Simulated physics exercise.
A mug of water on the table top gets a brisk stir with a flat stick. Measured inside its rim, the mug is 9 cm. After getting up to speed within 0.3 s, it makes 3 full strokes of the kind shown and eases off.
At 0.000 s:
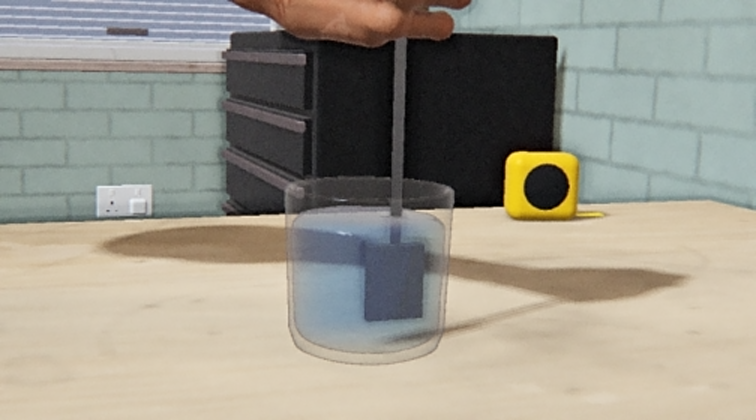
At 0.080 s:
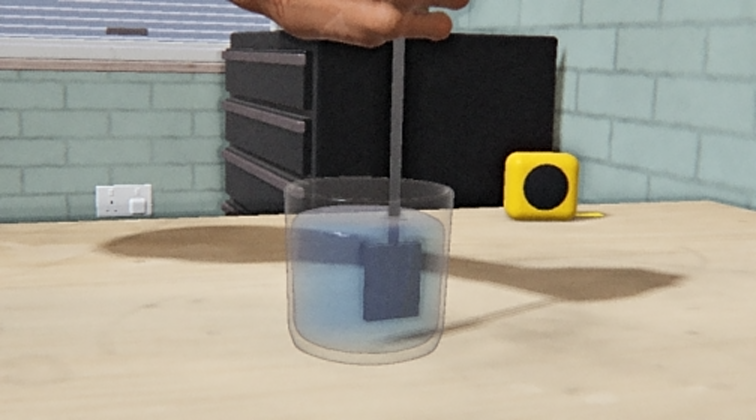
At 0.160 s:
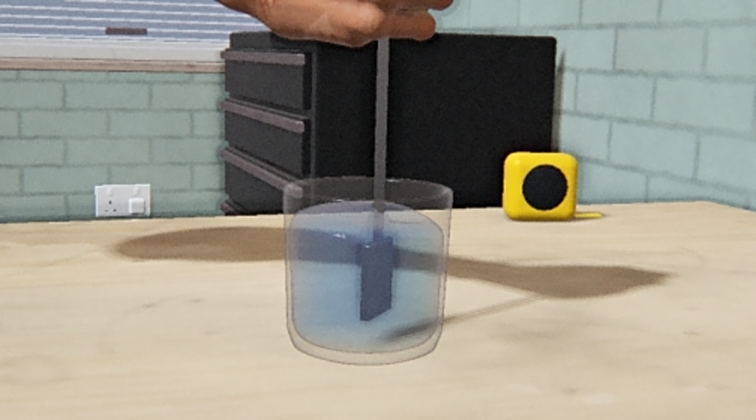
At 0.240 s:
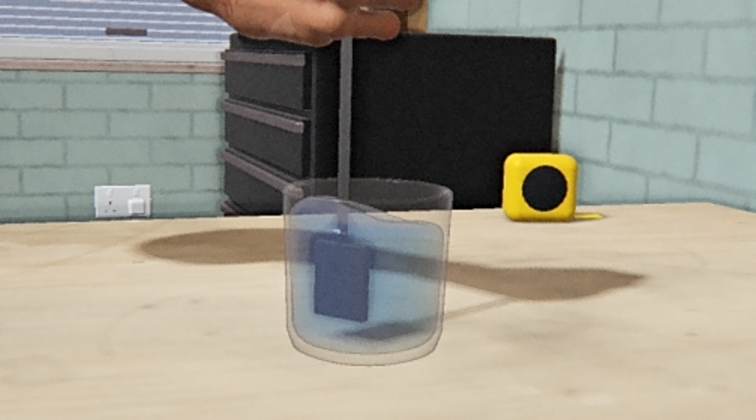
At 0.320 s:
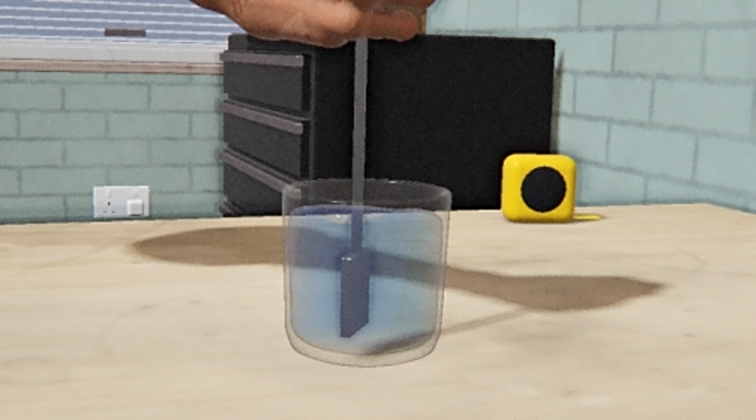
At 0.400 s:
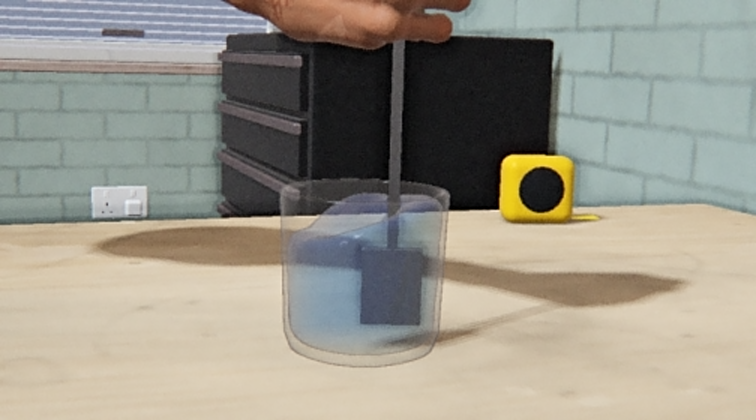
A hand stirs bluish water in a clear mug with a flat stick, tilting the surface.
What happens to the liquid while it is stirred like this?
The liquid partly slops out of the container.
Then, 0.58 s in, 0 ml is over the rim.
Then, 0.76 s in, 2 ml is over the rim.
Then, 0.94 s in, 4 ml is over the rim.
Then, 1.12 s in, 10 ml is over the rim.
Finally, 10 ml is over the rim.
